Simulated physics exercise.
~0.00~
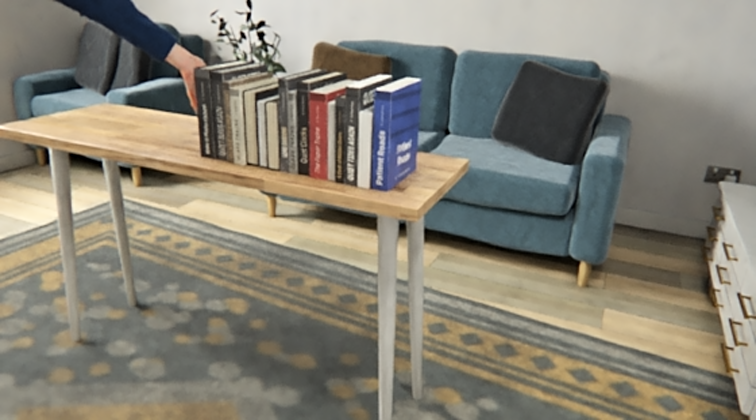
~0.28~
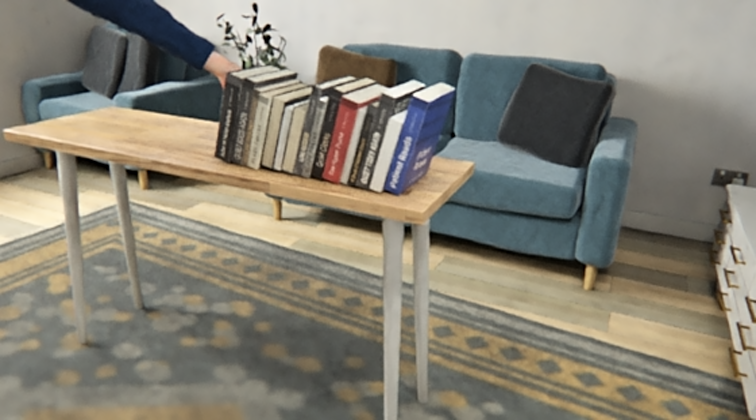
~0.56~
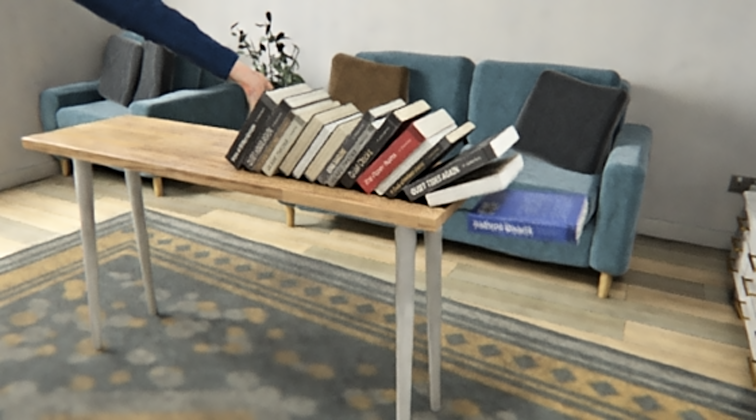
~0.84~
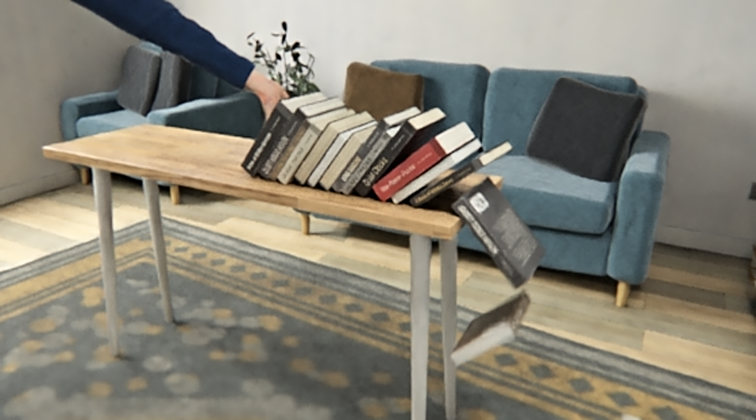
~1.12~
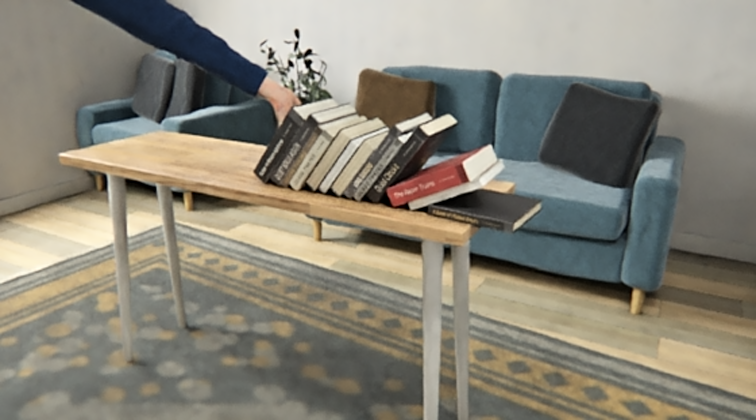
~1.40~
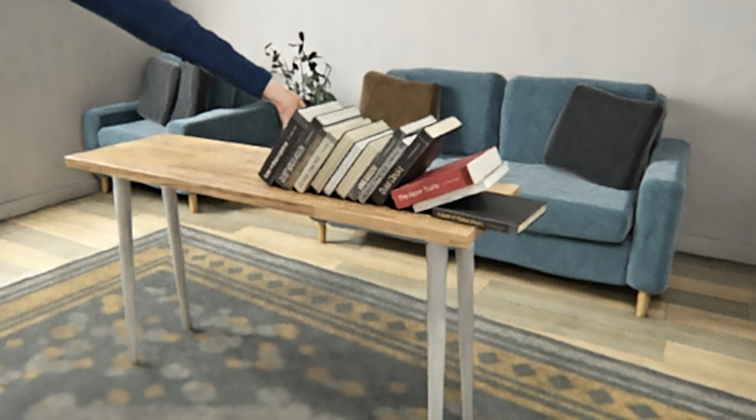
At first, a row of upright books stands on a narrow wooden table in front of blue sofas, with a blue book at the right end and a hand at the left end. The hand pushes the row, and the books slide and lean toward the right. The blue book tips over the table's edge and falls, and two dark-covered books beside it tumble after it. The hand stops against the leaning books. The red book slumps onto a dark book that juts past the edge, and both stay up there with the rest.
